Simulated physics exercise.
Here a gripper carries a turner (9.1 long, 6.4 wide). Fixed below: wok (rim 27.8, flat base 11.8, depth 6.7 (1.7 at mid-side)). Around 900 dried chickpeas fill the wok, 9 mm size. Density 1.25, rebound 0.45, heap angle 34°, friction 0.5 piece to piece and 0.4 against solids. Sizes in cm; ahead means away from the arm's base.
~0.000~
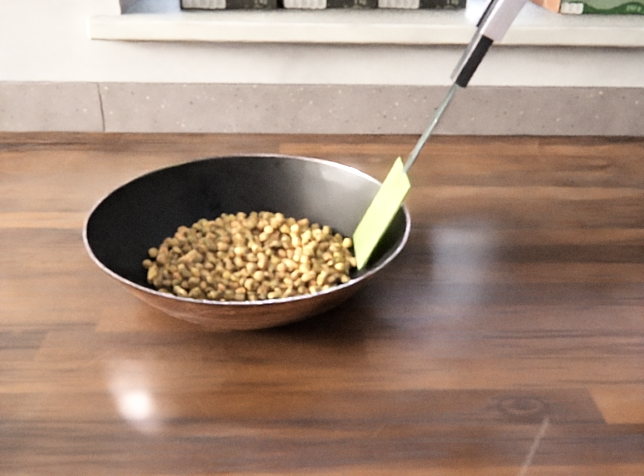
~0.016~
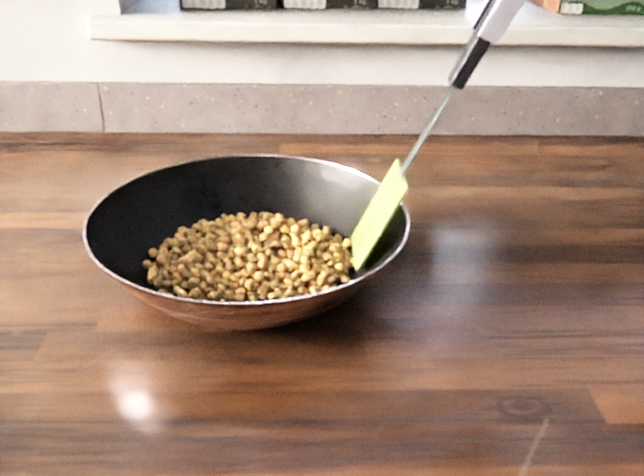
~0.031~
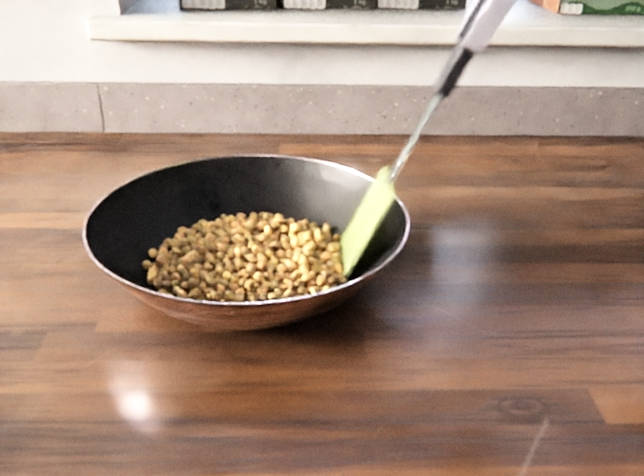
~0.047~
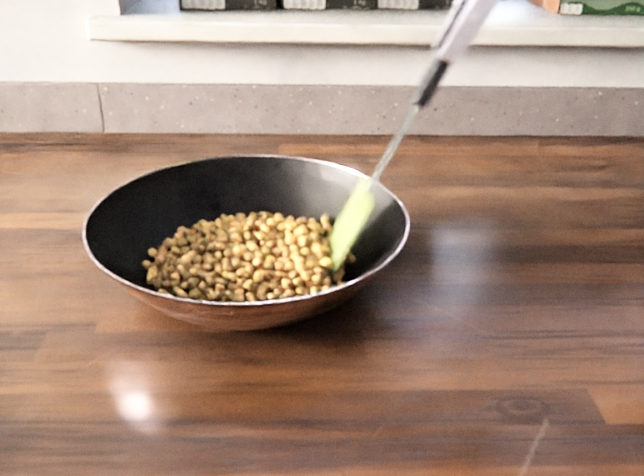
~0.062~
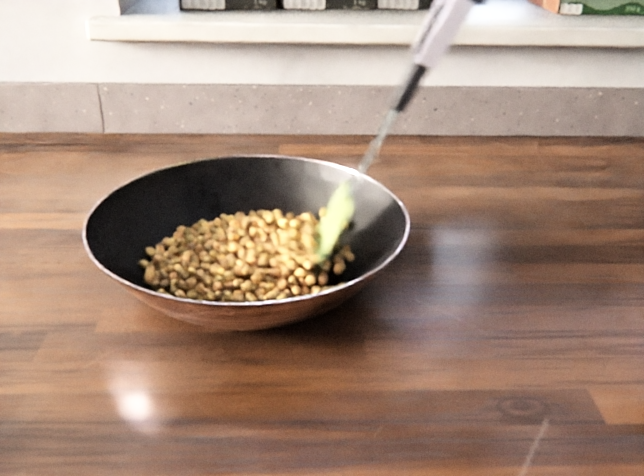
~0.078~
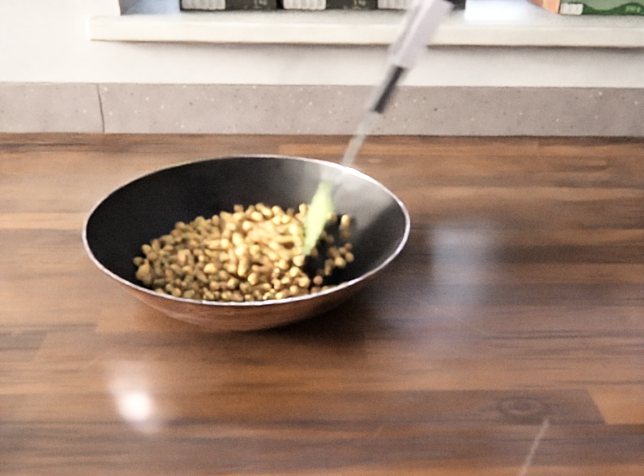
In the video, a green-bladed turner dips into a dark wok of dried chickpeas on a wooden countertop, starting at the right side and sweeping left through the pile, pushing some chickpeas aside and leaving a small gap behind it.
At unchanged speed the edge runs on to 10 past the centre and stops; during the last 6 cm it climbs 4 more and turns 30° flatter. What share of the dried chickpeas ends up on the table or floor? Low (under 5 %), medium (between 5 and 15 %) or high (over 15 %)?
On the table or floor the share is high, over 15 %.
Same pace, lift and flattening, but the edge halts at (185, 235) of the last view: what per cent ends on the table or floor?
About 5 per cent.
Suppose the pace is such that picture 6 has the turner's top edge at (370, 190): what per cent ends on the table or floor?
About 5 per cent.
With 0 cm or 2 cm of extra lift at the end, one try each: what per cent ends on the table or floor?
About 15 and 25 per cent.
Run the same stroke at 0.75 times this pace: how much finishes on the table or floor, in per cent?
Some 15 per cent.
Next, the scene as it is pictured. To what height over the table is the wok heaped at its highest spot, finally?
Some 5.0 cm.
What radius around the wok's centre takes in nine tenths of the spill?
About 70 cm.
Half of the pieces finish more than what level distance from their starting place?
Some 3 cm.
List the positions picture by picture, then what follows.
In the first frame, turner top edge at (405, 171), sloping 65°; upper third of the load around (251, 258), from x 145 to 355, top at y 215; 900 in the wok.
In the second frame, turner top edge at (403, 173), sloping 65°; upper third of the load around (251, 258), from x 145 to 355, top at y 215.
In the third frame, turner top edge at (389, 181), sloping 65°; upper third of the load around (251, 258), from x 145 to 350, top at y 215.
In the fourth frame, turner top edge at (369, 189), sloping 65°; upper third of the load around (253, 256), from x 145 to 350, top at y 215.
In the fifth frame, turner top edge at (349, 194), sloping 65°; upper third of the load around (254, 253), from x 145 to 350, top at y 215.
In the sixth frame, turner top edge at (329, 195), sloping 65°; upper third of the load around (252, 250), from x 140 to 350, top at y 205; 900 in the wok.
By 0.12 s, sloping 65°, highest piece 8 above the table; 900 in the wok.
By 0.16 s, sloping 57°, highest piece 10 above the table; 899 in the wok, 1 on the blade or in flight.
By 0.37 s, sloping 35°, highest piece 15 above the table; 700 in the wok, 40 on the table or floor, 160 on the blade or in flight.
By 1.42 s, sloping 35°, highest piece 5 above the table; 700 in the wok, 200 on the table or floor.
Final count, 700 in the wok, 200 on the table or floor. That is 22 % on the table or floor.
